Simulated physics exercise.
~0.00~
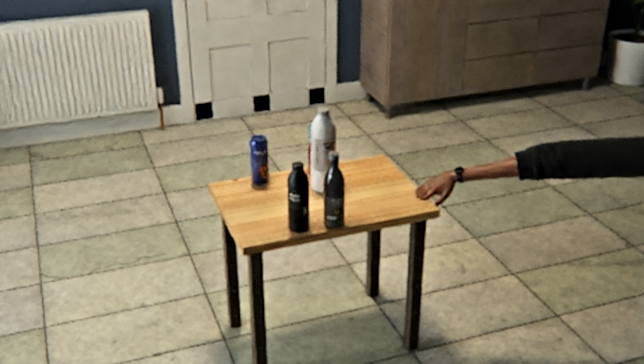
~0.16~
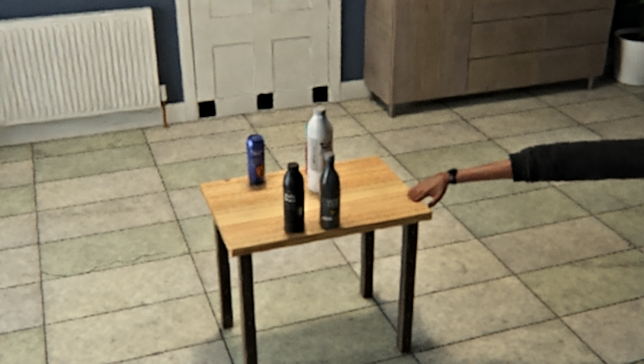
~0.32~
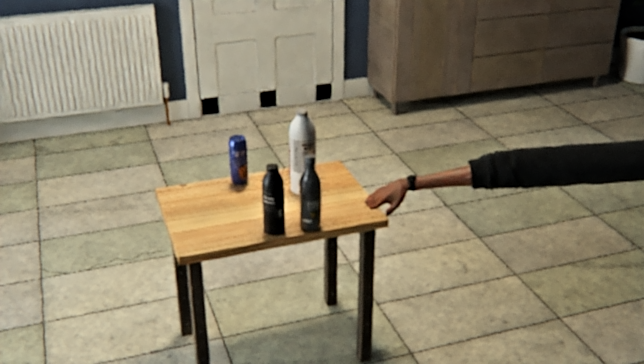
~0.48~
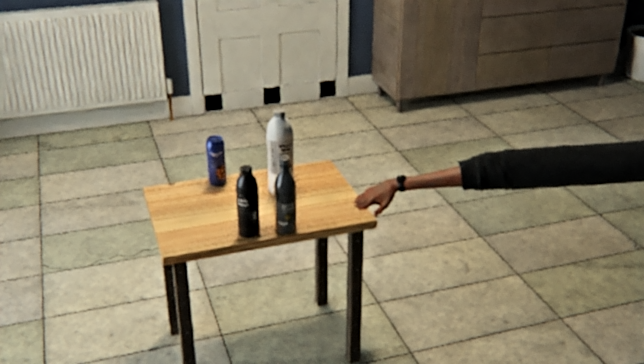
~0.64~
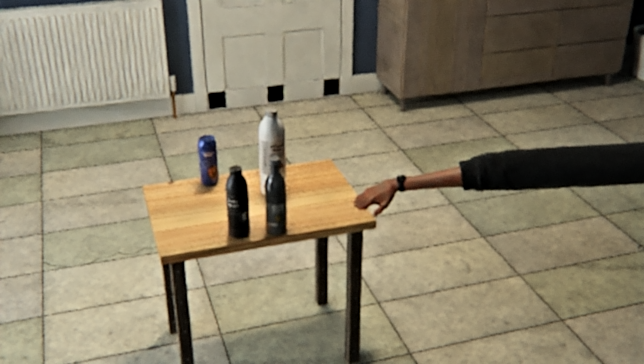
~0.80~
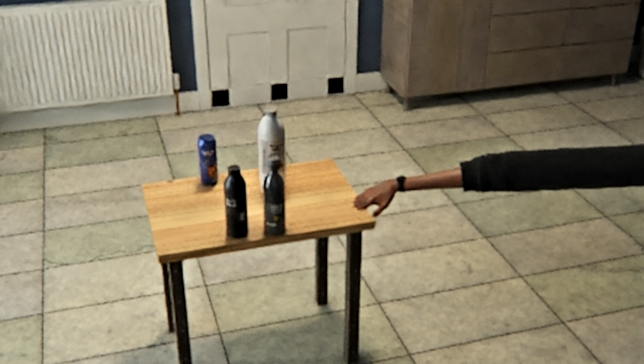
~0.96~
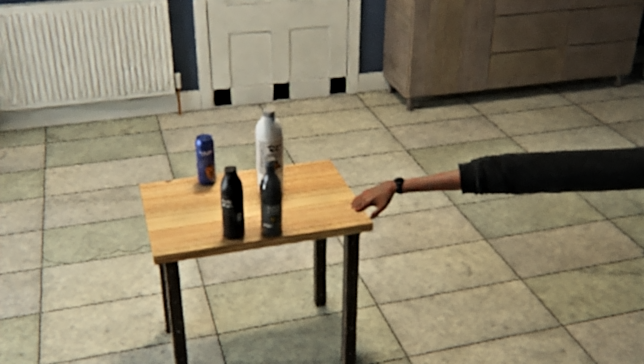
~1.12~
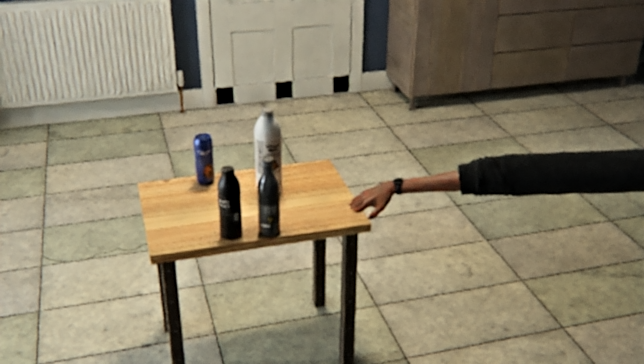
A hand drags a small wooden table left, then stops, its four containers still upright.
